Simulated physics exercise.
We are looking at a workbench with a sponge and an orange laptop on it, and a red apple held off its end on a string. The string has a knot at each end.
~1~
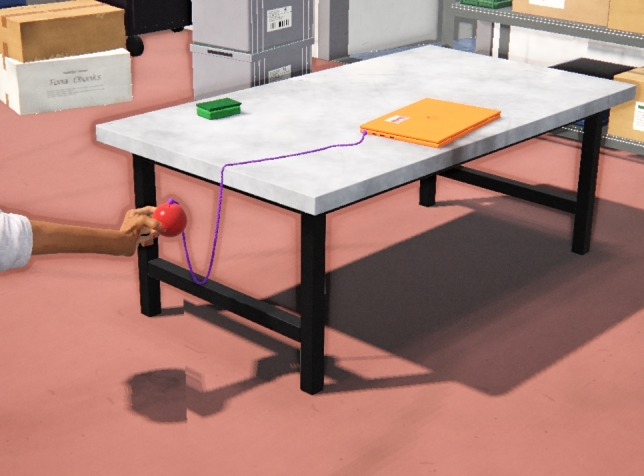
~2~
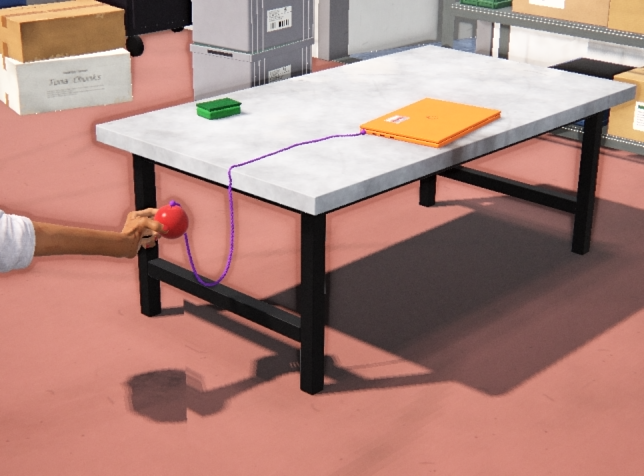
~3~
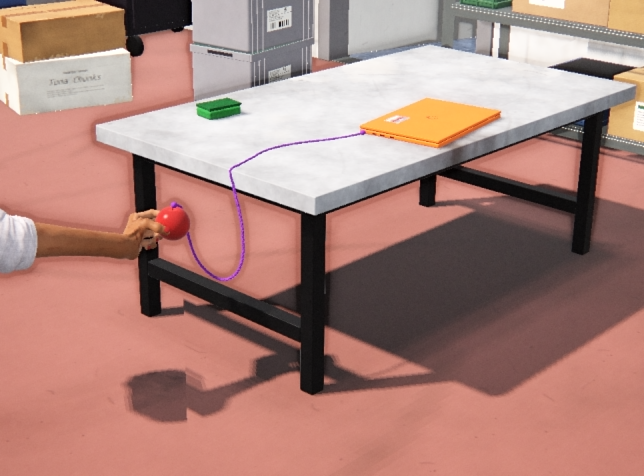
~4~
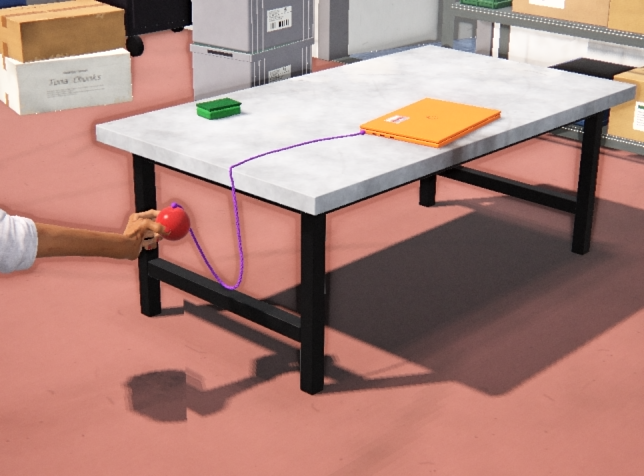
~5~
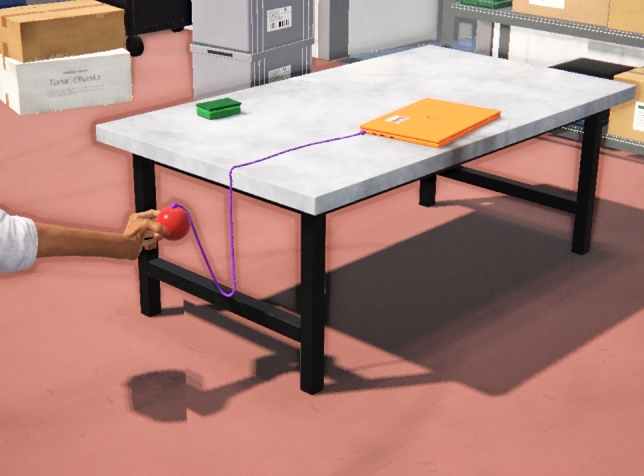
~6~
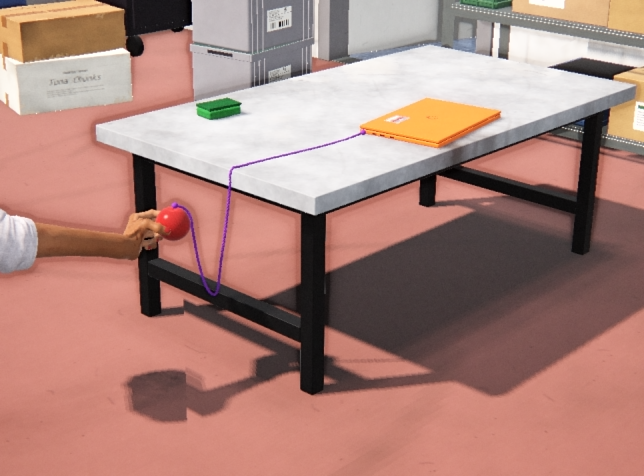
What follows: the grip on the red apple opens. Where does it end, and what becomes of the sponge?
The red apple lands on the floor, the sponge keeps its place.
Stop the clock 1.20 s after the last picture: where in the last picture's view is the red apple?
Close to (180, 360).
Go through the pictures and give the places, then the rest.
In the first picture, red apple (170, 220); orange laptop (432, 118); sponge (219, 103).
In the second picture, red apple (172, 222).
In the third picture, red apple (173, 224).
In the fourth picture, red apple (173, 224); string through (282, 150) (235, 204).
In the fifth picture, red apple (173, 224); string through (286, 152) (231, 207).
In the sixth picture, red apple (173, 224); orange laptop (432, 118); sponge (219, 103); string tied to the laptop, with much slack.
Then, 0.42 s on from there, apple on the floor near (179, 360); laptop in place; sponge in place.
In the end, apple on the floor near (180, 360); laptop in place; sponge in place. The red apple drops all the way and the sponge stays on top.
